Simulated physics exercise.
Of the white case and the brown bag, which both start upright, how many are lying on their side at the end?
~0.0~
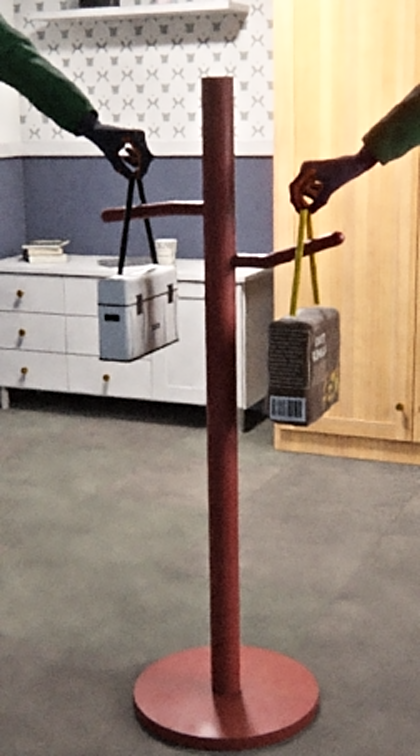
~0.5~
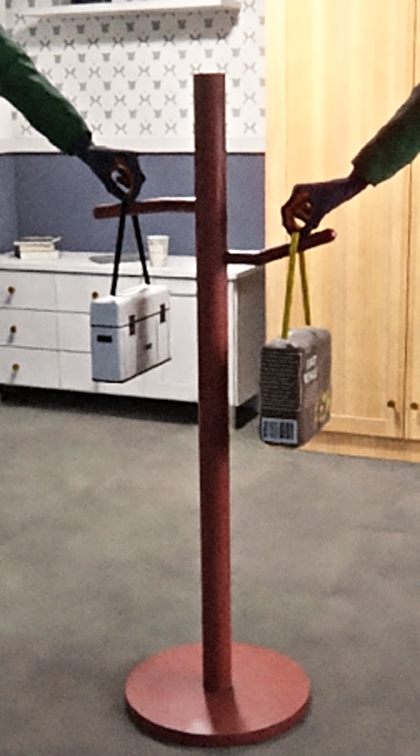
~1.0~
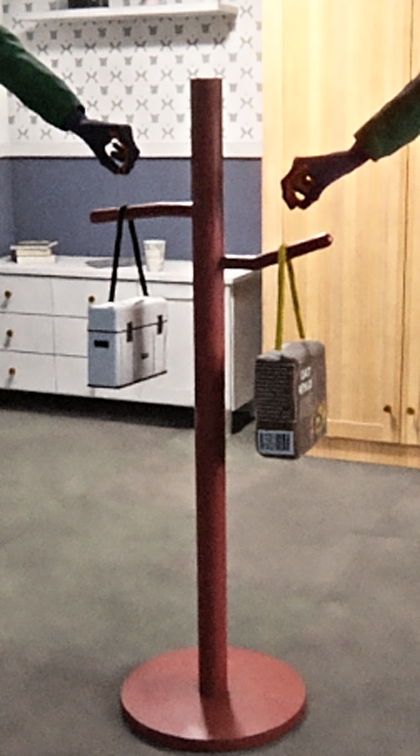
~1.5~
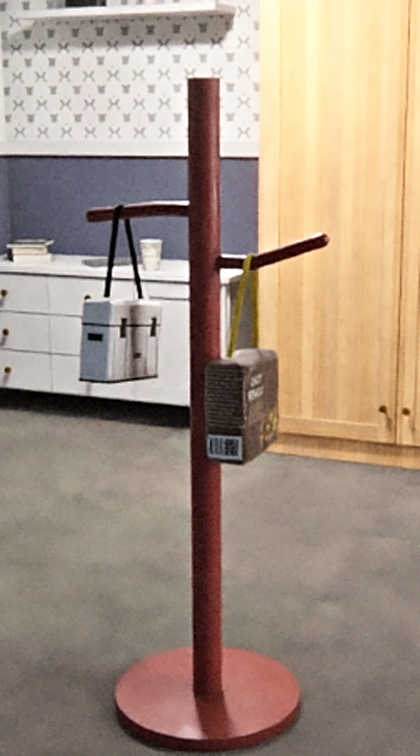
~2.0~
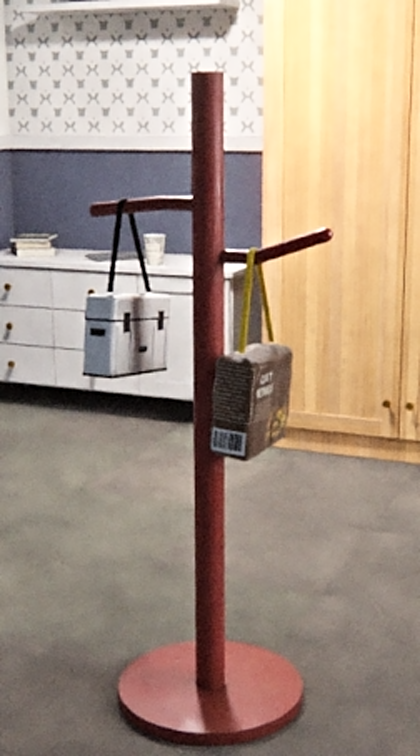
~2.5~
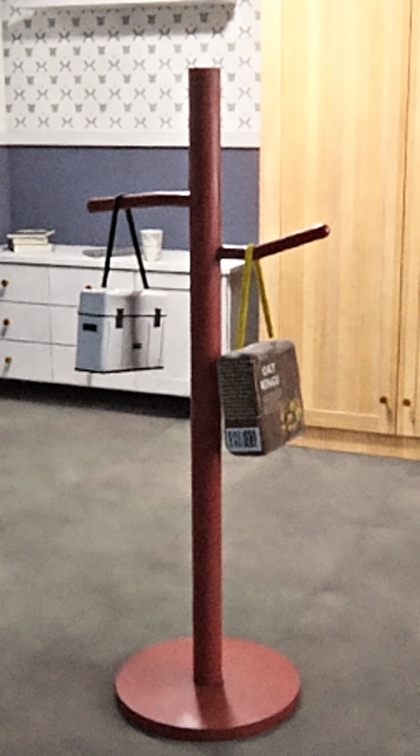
None of them are lying on their side, as the white case and the brown bag both still hang from their pegs.
